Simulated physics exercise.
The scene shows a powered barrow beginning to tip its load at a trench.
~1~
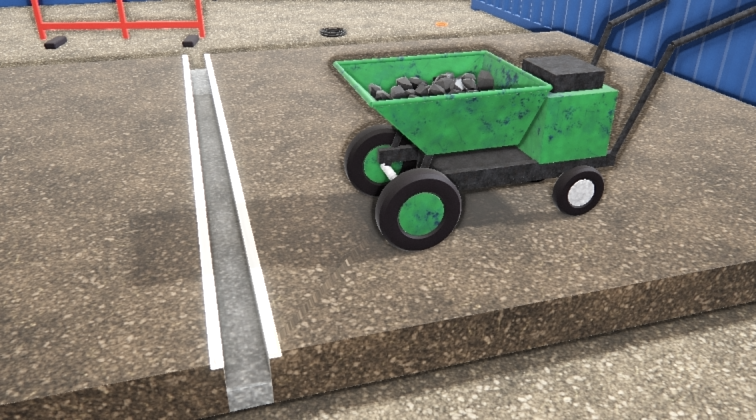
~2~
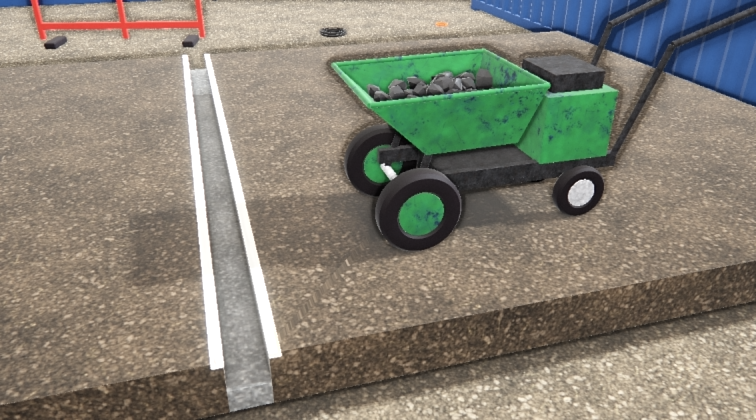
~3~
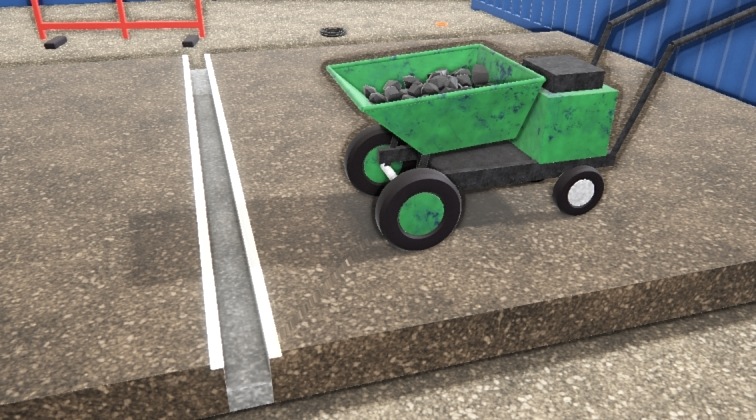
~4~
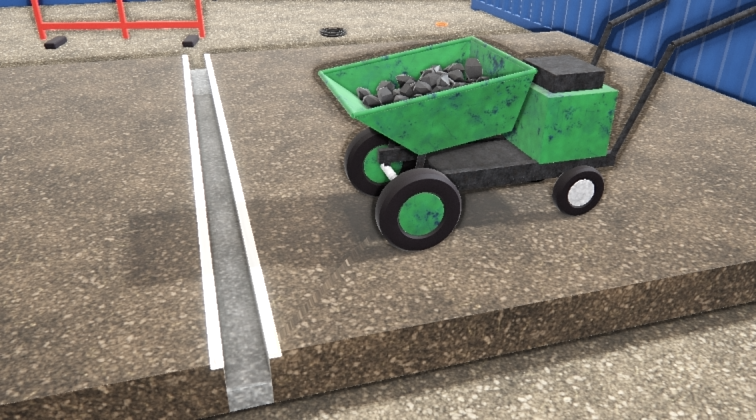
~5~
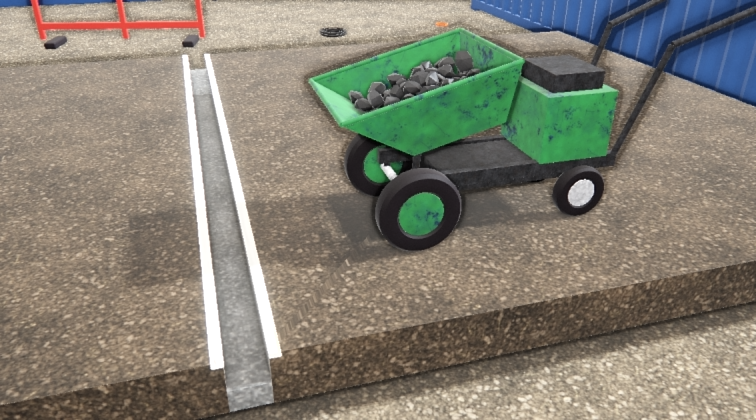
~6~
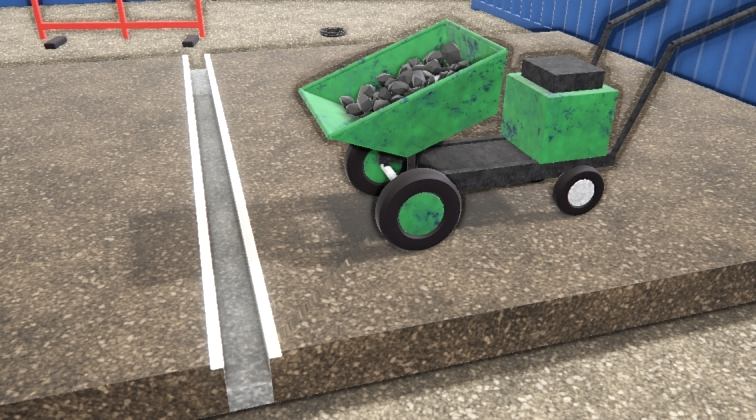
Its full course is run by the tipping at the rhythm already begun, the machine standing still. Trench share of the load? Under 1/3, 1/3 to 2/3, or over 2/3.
1/3 to 2/3.
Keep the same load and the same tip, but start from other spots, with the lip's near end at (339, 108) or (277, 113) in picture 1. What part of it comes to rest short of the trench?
The first spot gives roughly 10 %; the second gives roughly 0 %.
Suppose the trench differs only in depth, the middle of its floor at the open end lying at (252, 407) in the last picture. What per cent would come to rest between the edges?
About 50 per cent.
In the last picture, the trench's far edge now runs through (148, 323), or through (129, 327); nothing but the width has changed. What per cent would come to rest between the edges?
In order: Some 70 per cent, then some 70 per cent.
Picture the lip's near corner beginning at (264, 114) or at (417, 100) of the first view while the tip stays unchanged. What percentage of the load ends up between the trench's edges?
Roughly 0 per cent, and 30 per cent.
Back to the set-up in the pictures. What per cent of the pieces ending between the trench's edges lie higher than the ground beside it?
Around 20 per cent.
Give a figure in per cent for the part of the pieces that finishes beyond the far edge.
That share is about 10 percent.
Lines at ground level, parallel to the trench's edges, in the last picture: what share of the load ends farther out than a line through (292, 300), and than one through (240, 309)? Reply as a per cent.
Around 80 percent for the first and 30 percent for the second.
Shortly afterwards, skip tipped steeply; the whole lot in the skip.
Next, skip tipped right over; near two thirds in the skip; near a quarter short of the trench; a little in or heaped over the trench; only a few falling.
Some moments later, skip tipped right over; near a quarter in the skip; near a third short of the trench; near half in or heaped over the trench; a little beyond it.
In the end, skip tipped right over; a little in the skip; near a quarter short of the trench; near half in or heaped over the trench; a little beyond it.
